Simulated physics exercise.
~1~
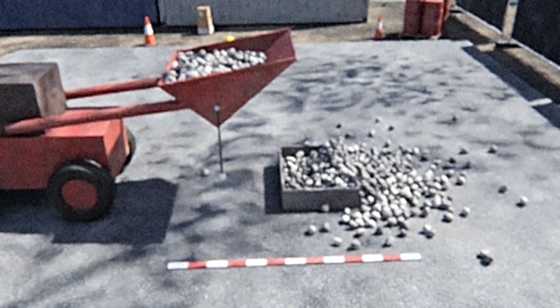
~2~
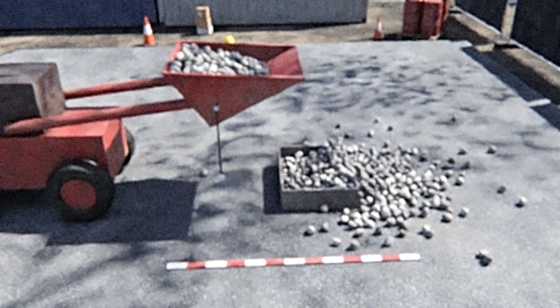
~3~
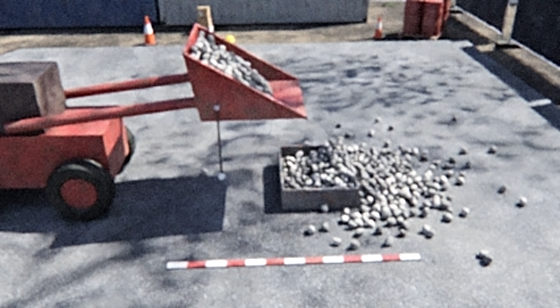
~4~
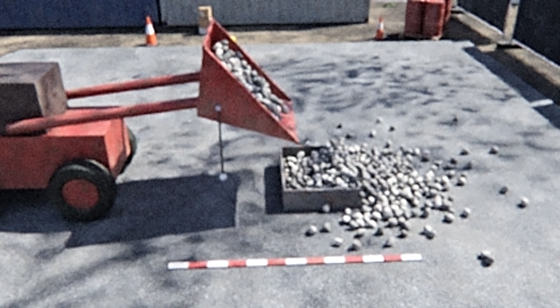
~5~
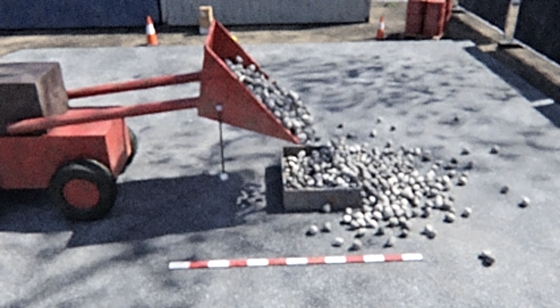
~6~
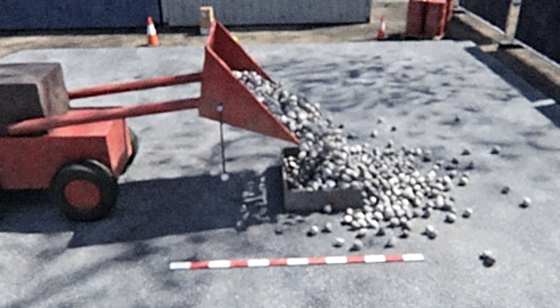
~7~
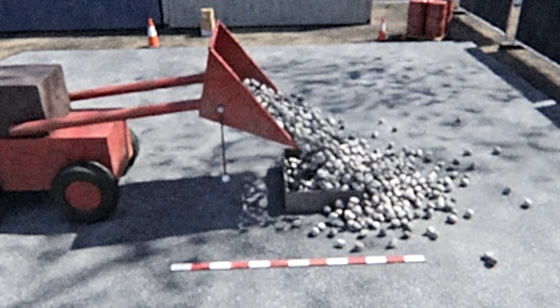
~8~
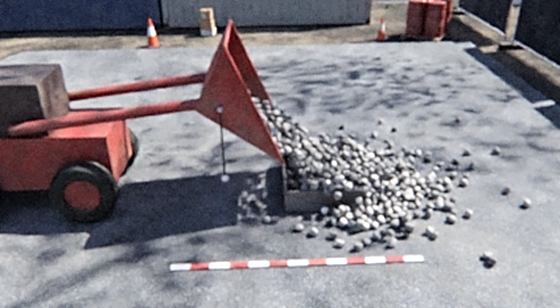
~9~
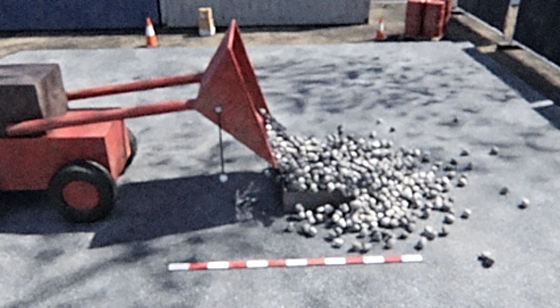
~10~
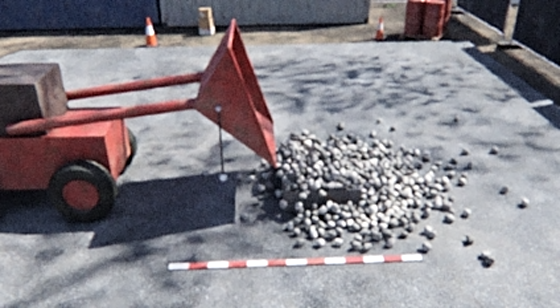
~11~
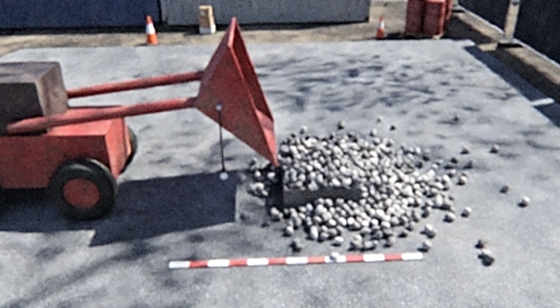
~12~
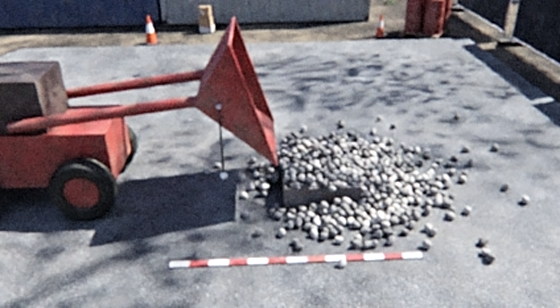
Red loader bucket tipping in two stages, pouring grey stones over an already heaped bin until empty, with stones spreading around it.
